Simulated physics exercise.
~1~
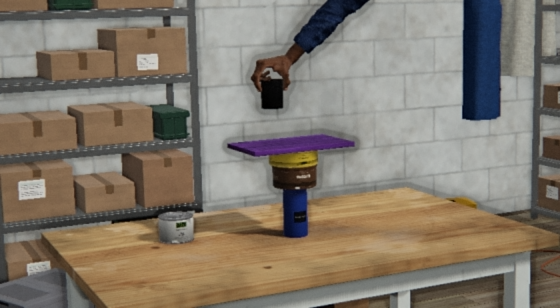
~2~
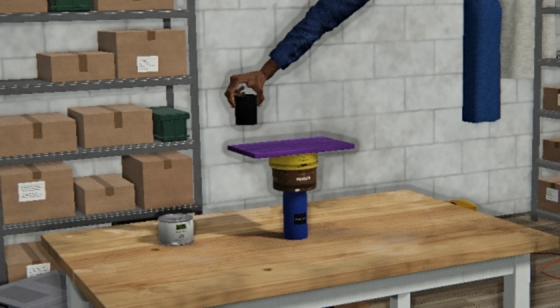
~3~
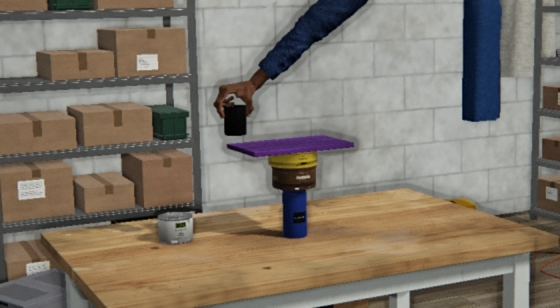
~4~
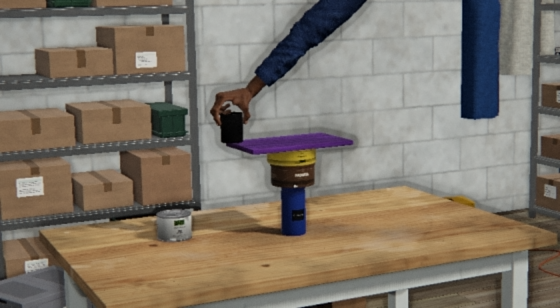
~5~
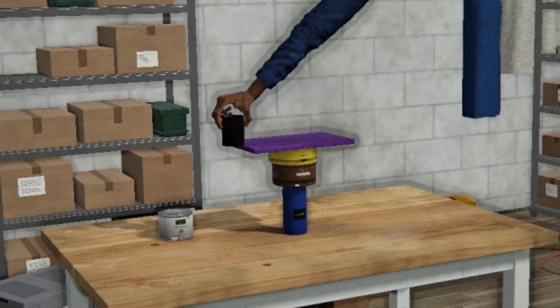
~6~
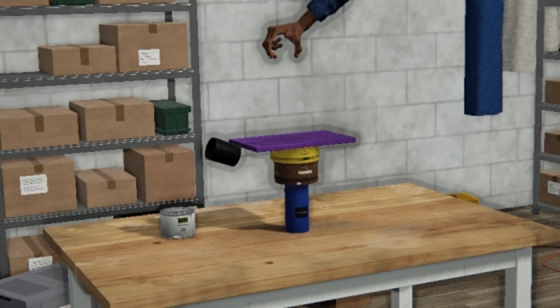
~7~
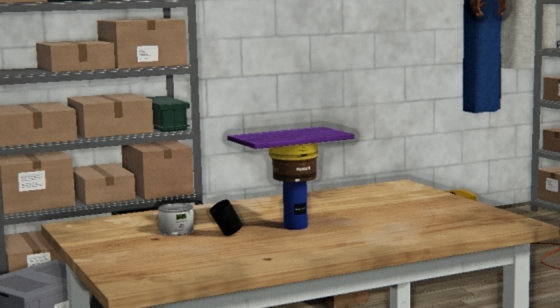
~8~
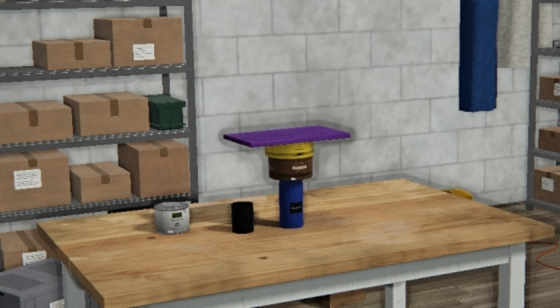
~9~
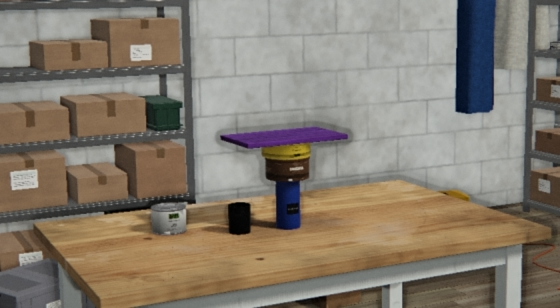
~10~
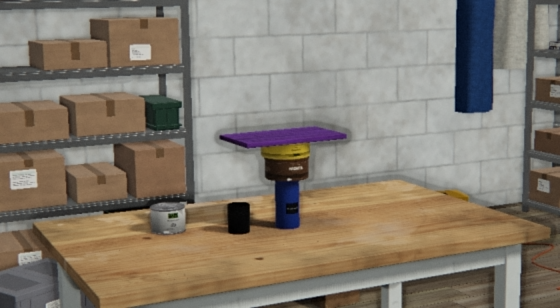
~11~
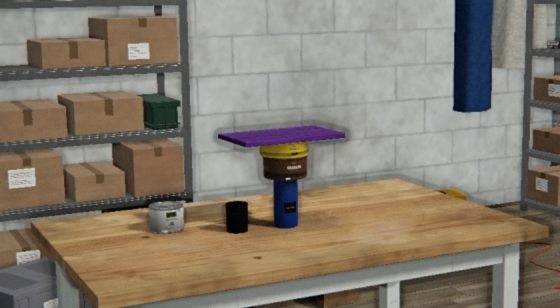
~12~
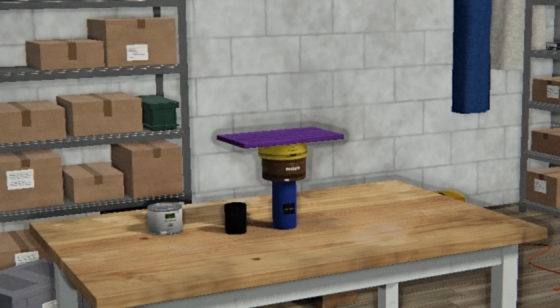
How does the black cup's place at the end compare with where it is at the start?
At the start the black cup is held in a hand above the purple board. At the end it stands upright on the table, between the white tub and the blue jar.
